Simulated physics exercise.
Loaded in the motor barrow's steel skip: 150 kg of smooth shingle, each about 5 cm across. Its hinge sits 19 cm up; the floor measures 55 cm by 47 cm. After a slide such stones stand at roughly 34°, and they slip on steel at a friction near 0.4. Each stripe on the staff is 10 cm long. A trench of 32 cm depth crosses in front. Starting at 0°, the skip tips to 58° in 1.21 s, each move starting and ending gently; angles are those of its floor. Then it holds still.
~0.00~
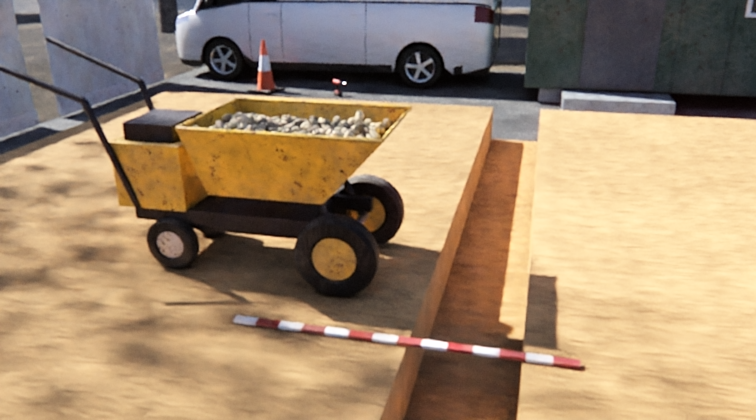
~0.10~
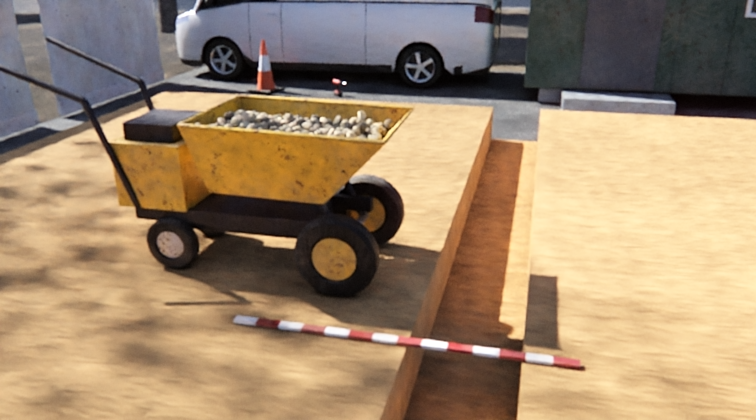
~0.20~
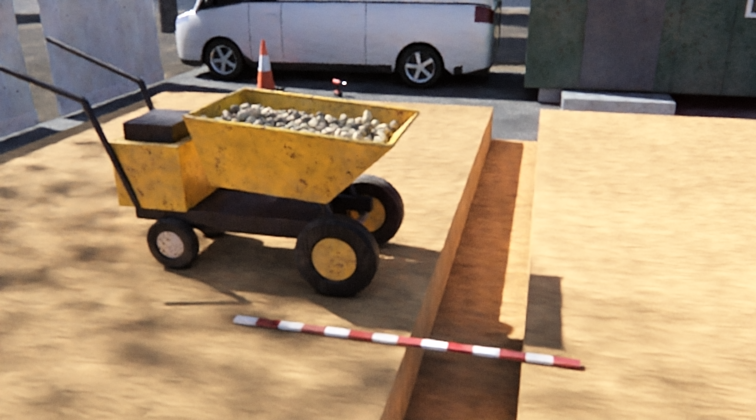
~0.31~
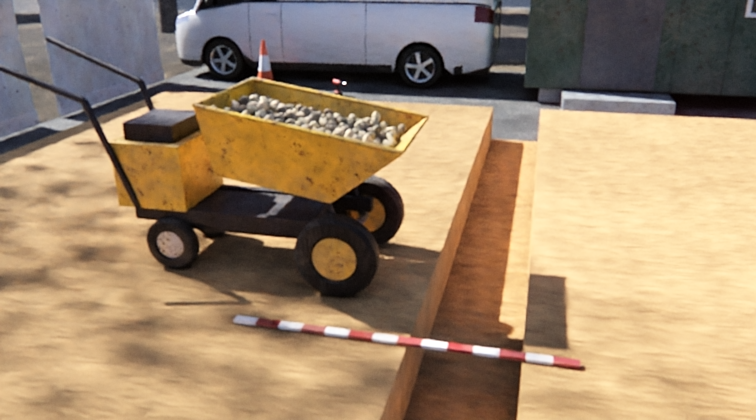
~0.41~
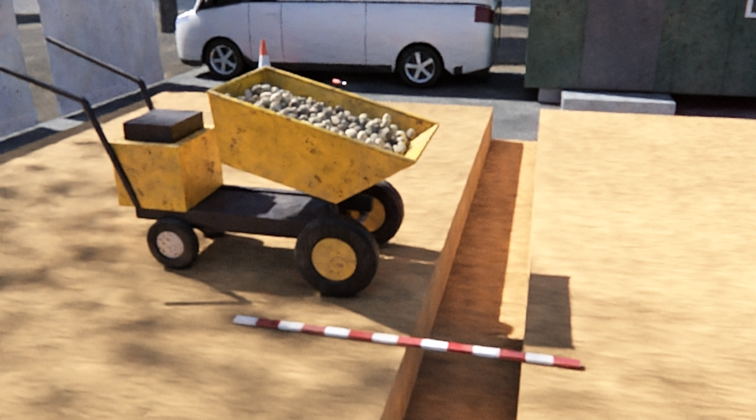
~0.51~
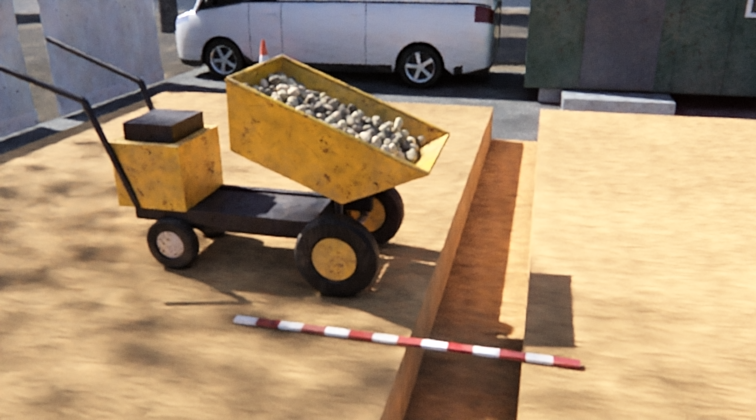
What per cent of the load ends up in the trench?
Some 63 per cent of it.
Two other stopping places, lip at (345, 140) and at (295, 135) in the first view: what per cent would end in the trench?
First some 90, then 80 per cent.
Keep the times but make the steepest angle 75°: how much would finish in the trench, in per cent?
In that case some 70 per cent.
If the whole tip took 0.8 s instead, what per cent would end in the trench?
In that case some 55 per cent.
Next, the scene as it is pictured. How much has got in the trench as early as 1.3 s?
About 20 per cent by then.
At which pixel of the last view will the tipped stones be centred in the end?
Near (508, 324).
After 0.9 s the floor is at 49°; 100 % in the skip; the foremost stones are at (456, 199).
After 1.3 s the floor is at 58°; 76 % in the skip, 19 % in the trench, 5 % past the trench; the foremost stones are at (558, 289).
After 1.7 s the floor is at 58°; 41 % in the skip, 29 % in the trench, 29 % past the trench; the foremost stones are at (691, 303).
After 3.6 s the floor is at 58°; 5 % in the skip, 63 % in the trench, 32 % past the trench; the foremost stones are past the picture's edge.
